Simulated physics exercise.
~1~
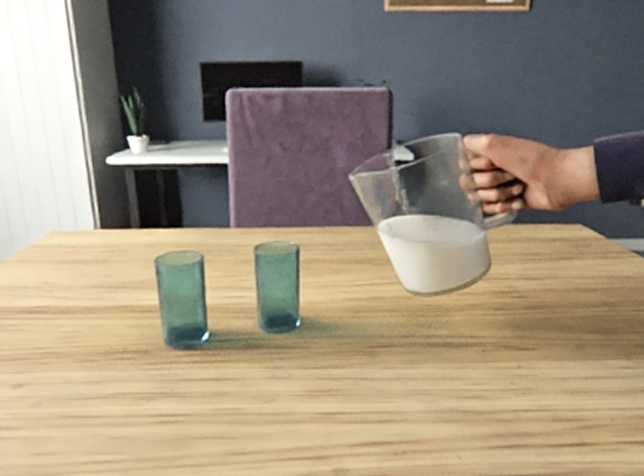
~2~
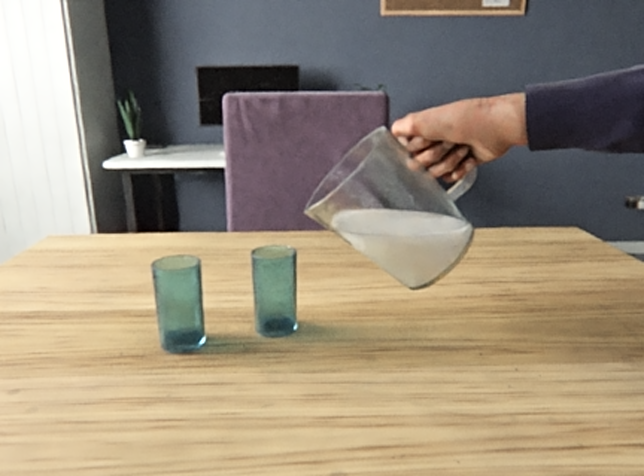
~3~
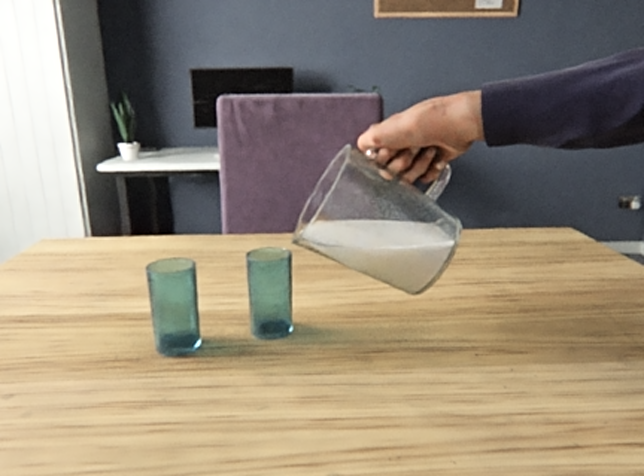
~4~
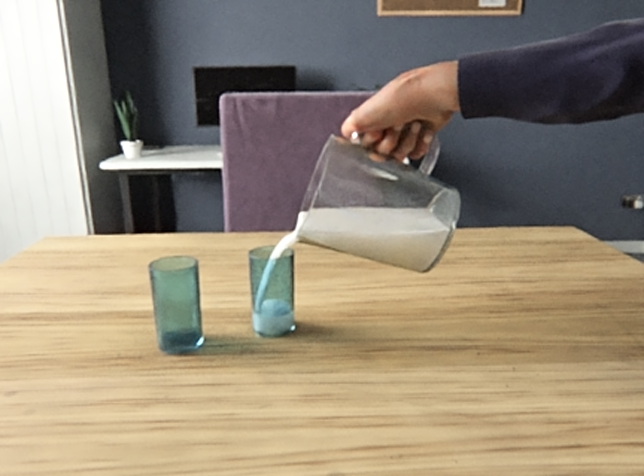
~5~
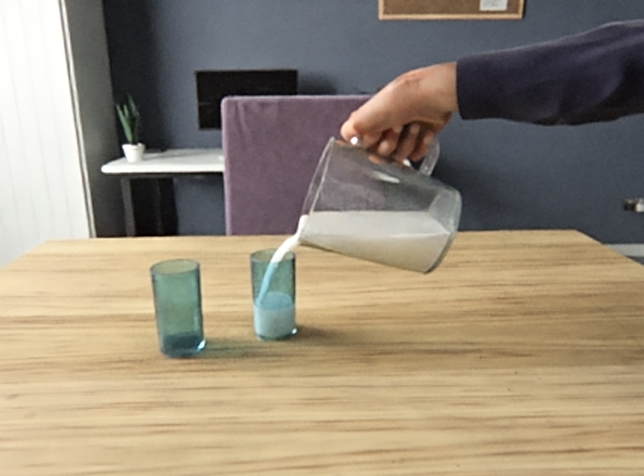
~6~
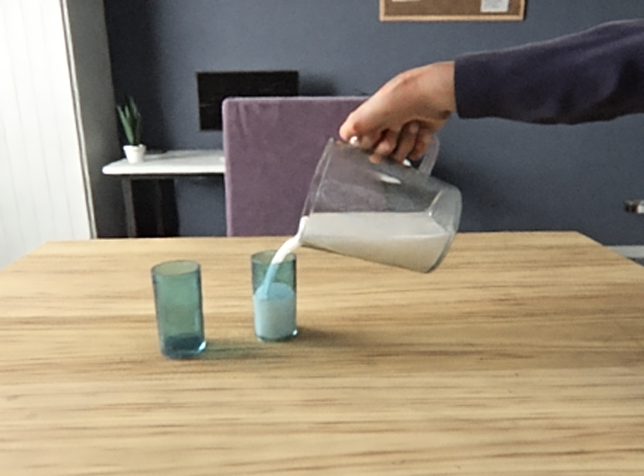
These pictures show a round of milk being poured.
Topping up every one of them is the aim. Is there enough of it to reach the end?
It's going to suffice for all of them.
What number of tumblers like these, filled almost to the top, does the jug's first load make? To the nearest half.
About 3.5.
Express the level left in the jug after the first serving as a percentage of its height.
Roughly 25 per cent of its height.
Shortly, the first is about three quarters full.
Then, the first is done and the jug has about two thirds of its load.
At the finish, both are full and about half of the milk is over.
